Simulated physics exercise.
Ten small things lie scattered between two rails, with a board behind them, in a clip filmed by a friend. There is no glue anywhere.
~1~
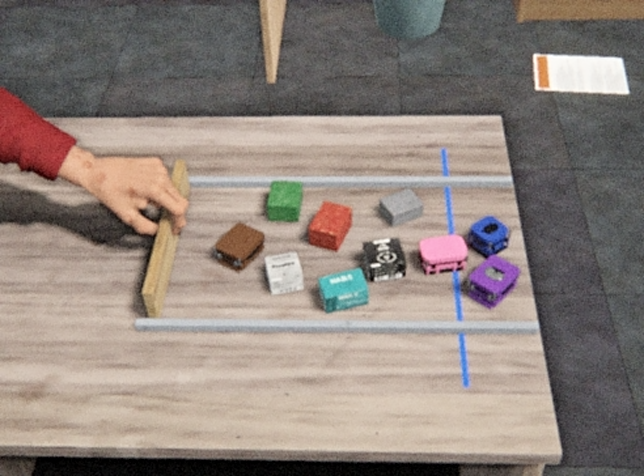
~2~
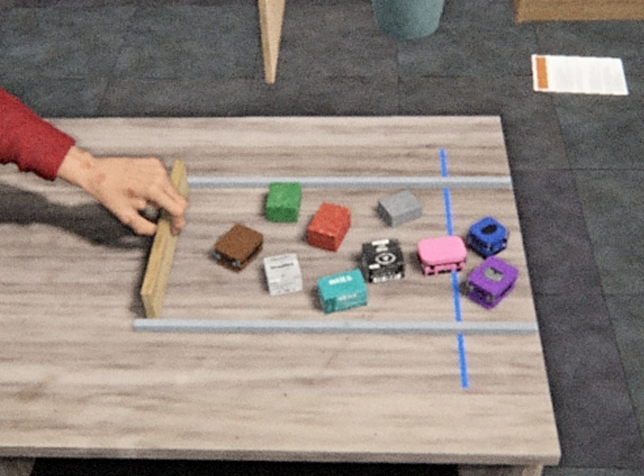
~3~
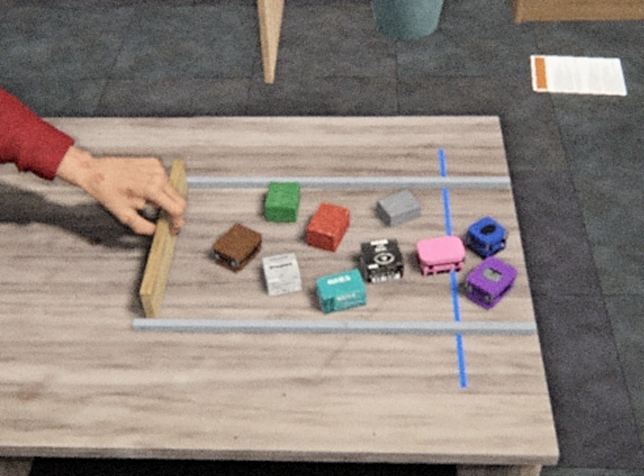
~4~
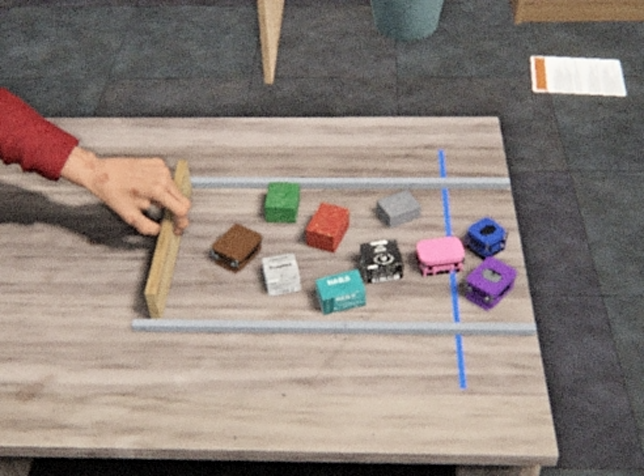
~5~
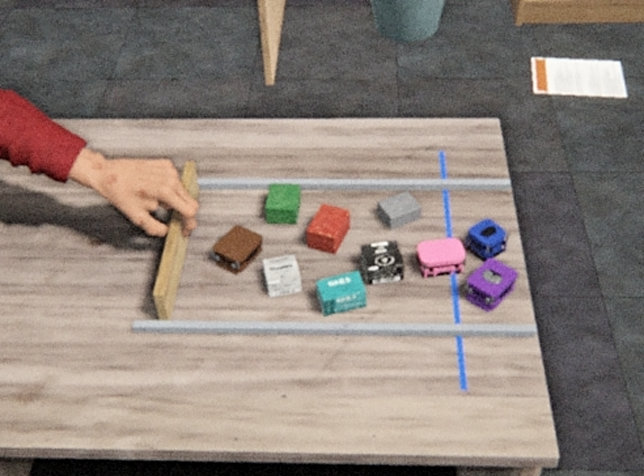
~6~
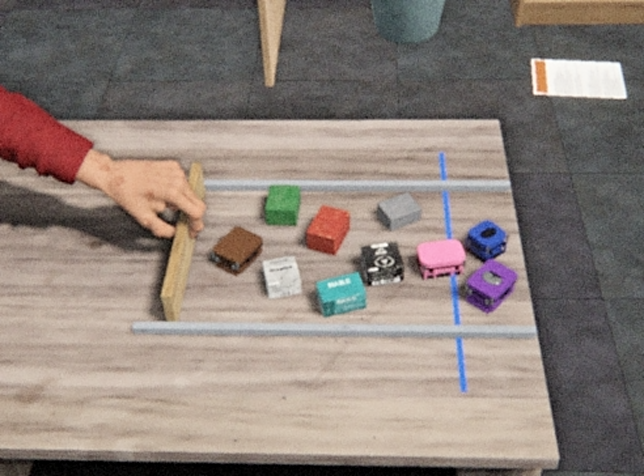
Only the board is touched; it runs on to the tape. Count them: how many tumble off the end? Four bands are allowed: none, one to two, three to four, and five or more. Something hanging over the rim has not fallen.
Band: One faller or a pair.
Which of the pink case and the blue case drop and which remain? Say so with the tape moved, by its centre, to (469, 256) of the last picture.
The pink case goes off the edge; the blue case goes off the edge.
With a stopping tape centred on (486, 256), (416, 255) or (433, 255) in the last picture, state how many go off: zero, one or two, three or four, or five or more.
Counts for the three spots in order: More than four; no fall at all; one or two.
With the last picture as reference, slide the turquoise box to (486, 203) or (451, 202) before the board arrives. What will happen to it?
One after the other: It ends up falling; it ends up falling.
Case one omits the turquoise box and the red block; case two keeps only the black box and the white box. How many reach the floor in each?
Count: 1 (first case); 1 (second).
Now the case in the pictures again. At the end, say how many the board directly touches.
I count 3 of them.
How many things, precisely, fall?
The number is 2.
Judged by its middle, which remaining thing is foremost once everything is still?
That's the purple case.
Soon after, none off yet; blue case at rest near (486, 242); purple case at rest near (491, 286); pink case at rest near (440, 260).
After that, none off yet; blue case displaced a little near (499, 237); purple case at rest near (501, 290); pink case displaced about its own width near (508, 262).
In the end, the number that fall off is one or two; gone, pink case and blue case.
